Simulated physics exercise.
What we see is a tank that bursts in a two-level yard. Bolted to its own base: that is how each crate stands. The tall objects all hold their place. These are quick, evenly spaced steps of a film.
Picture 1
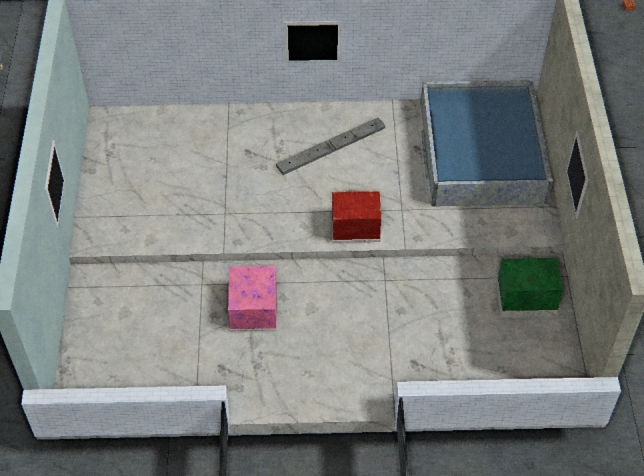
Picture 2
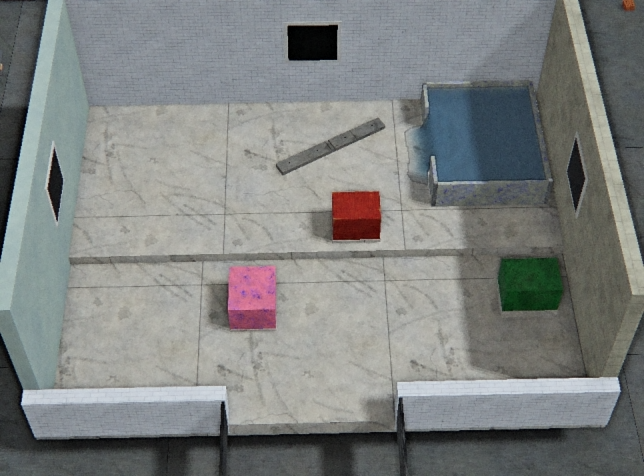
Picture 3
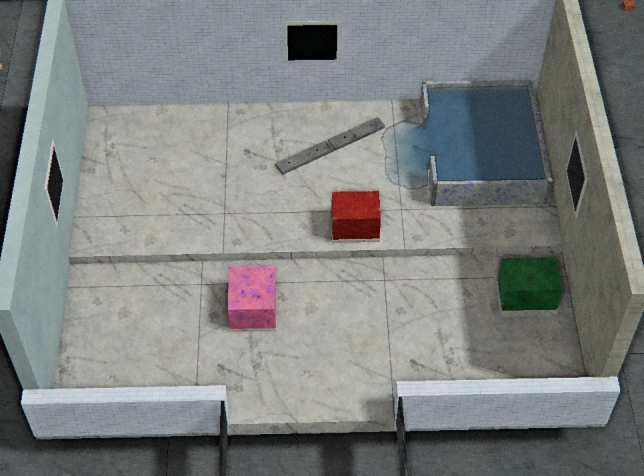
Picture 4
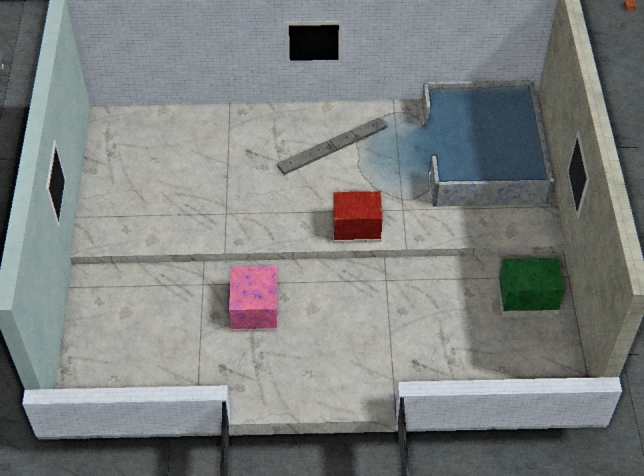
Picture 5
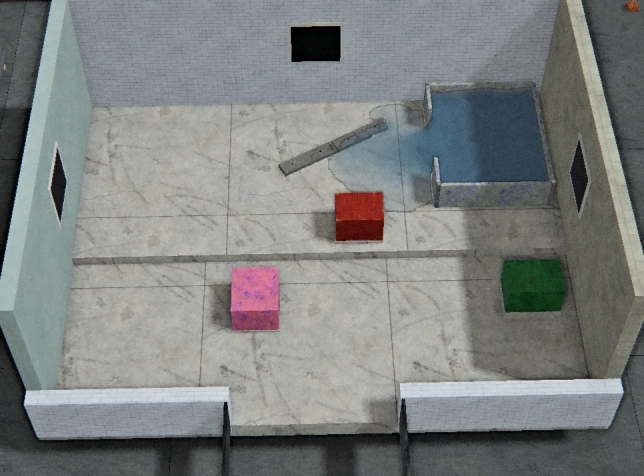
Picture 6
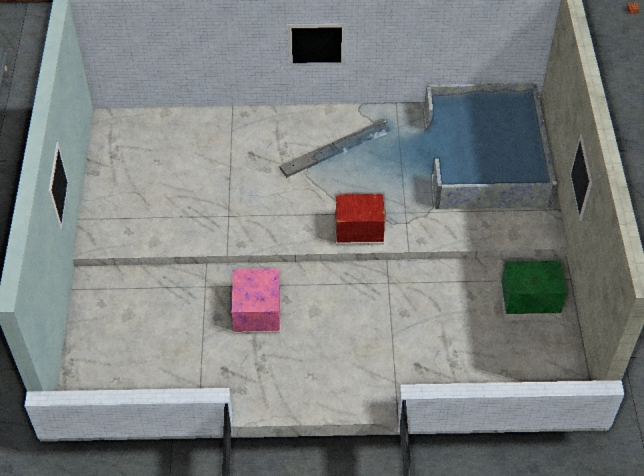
Walled two-level yard with red, pink and green crates standing still as water pours leftward from a burst tank, spreading across the upper floor.
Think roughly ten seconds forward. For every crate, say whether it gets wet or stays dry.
One by one: The pink crate comes out wet. The green crate comes out dry. The red crate comes out wet.
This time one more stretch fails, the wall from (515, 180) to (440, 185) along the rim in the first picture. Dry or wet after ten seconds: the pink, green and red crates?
Note: Pink gets flooded; green gets flooded; red is never reached.
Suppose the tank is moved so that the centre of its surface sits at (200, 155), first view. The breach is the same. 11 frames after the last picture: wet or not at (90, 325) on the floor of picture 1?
That spot: Swamped.
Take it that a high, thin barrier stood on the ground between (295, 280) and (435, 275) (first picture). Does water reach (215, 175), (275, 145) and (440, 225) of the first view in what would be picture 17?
Outcome by spot, in order - watered, watered, unwatered.
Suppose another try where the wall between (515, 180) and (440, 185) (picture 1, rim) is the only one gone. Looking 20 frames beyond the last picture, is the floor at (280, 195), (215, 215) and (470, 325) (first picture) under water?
Order as asked: Untouched, untouched, swamped.
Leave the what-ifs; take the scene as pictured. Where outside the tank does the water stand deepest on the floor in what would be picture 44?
I'd put it around (55, 416).
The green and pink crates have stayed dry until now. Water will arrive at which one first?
Answer: That's the crate marked pink.
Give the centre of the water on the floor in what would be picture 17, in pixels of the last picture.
Near (414, 163) in the last view.
A moment on, water covers 15 % of the floor; the pink crate not reached, the green crate not reached, the red crate water round its plinth.
Next, water covers 35 % of the floor; the pink crate not reached, the green crate not reached, the red crate water round its plinth.
Then, water covers 55 % of the floor; the pink crate water round its plinth, the green crate not reached, the red crate water round its plinth.
Later, water covers 60 % of the floor; the pink crate water round its plinth, the green crate not reached, the red crate water round its plinth.
In the end, water covers 80 % of the floor; the pink crate was topped, the green crate stayed above the water, the red crate was topped.
